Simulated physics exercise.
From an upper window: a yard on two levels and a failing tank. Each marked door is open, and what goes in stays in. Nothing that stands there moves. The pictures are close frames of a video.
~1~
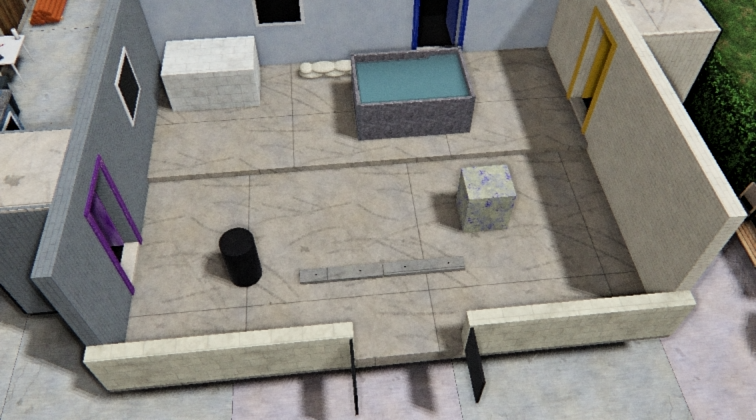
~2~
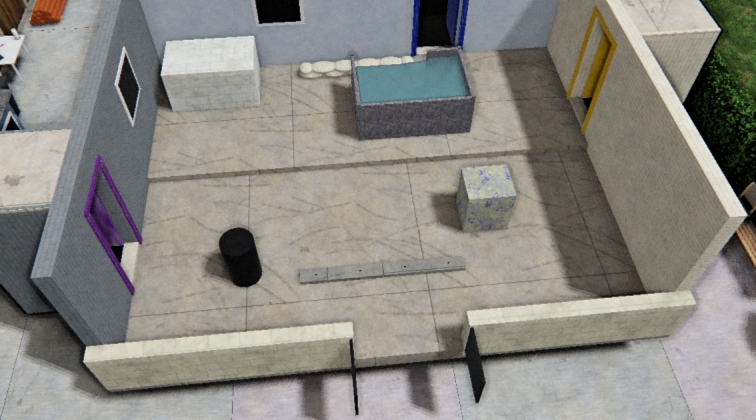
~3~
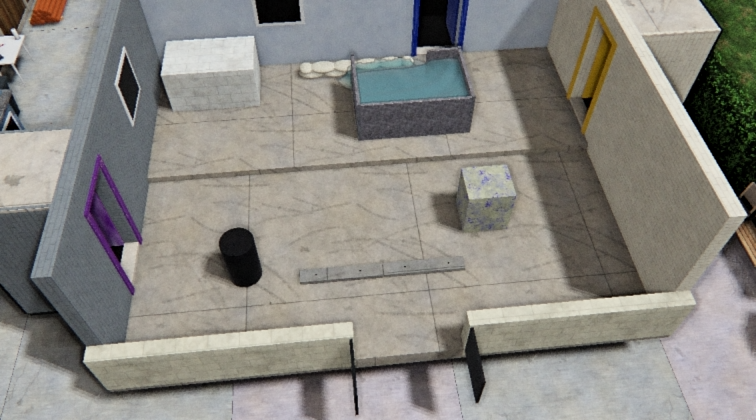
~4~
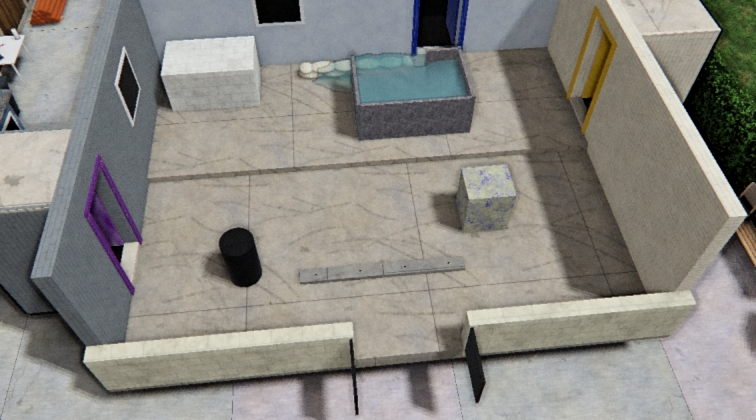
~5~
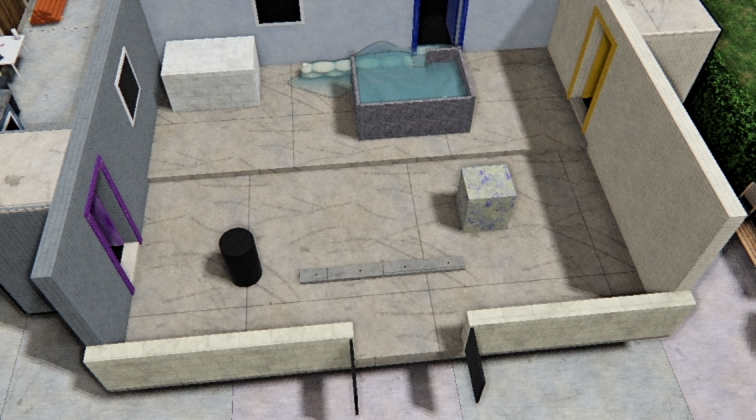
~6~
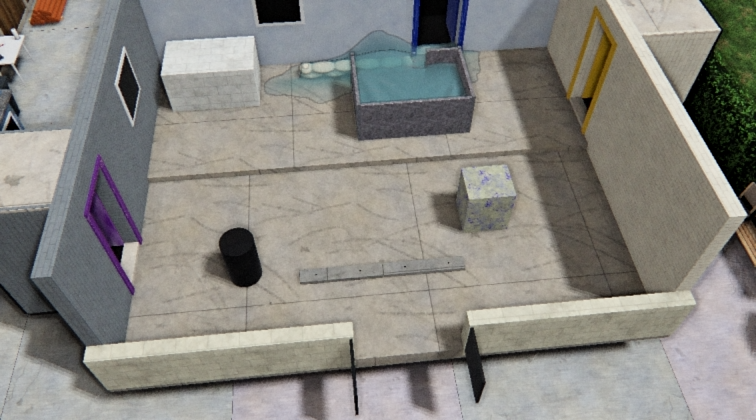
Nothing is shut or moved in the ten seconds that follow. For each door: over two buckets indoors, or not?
One by one: The purple door admits no more than that; the blue door lets in a lot; the yellow door admits no more than that.
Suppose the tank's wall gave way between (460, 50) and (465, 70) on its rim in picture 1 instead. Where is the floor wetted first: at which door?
The door marked yellow.
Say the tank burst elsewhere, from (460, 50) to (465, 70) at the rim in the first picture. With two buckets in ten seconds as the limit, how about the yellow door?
Yellow lets more in.
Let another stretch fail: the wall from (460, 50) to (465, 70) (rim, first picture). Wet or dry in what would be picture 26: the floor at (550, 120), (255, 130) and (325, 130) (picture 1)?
One after the other: Flooded, dry, free of water.
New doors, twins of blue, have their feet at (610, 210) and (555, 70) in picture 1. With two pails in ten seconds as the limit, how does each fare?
As listed: Lets less in, takes more.
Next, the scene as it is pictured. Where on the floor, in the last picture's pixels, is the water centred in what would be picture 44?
Around (373, 151).
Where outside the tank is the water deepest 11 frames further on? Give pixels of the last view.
Near (164, 72).
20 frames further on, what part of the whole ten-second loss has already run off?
About 60 per cent.
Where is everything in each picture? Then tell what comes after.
The open tank at (411, 79) is whole and still, in the first picture.
The front is at a hidden place, out from the gap on the open tank's far side, in the second picture.
Water pours out on the open tank's far side and has run to (342, 79), in the third picture.
Water pours out on the open tank's far side and has run to (316, 81), in the fourth picture.
The front is at (291, 83), out from the gap on the open tank's far side, in the fifth picture.
Water pours out on the open tank's far side and has run to (271, 82), in the sixth picture.
A moment on, water covers 15 % of the floor; the purple door not reached, the blue door far over two buckets in, the yellow door not reached.
Next, water covers 25 % of the floor; the purple door not reached, the blue door far over two buckets in, the yellow door not reached.
Then, water covers 40 % of the floor; the purple door wet at the sill, nothing in, the blue door far over two buckets in, the yellow door wet at the sill, nothing in.
Later, water covers 70 % of the floor; the purple door wet at the sill, nothing in, the blue door far over two buckets in, the yellow door under two buckets in.
In the end, water covers 85 % of the floor; the purple door wet at the sill, nothing in, the blue door far over two buckets in, the yellow door under two buckets in.
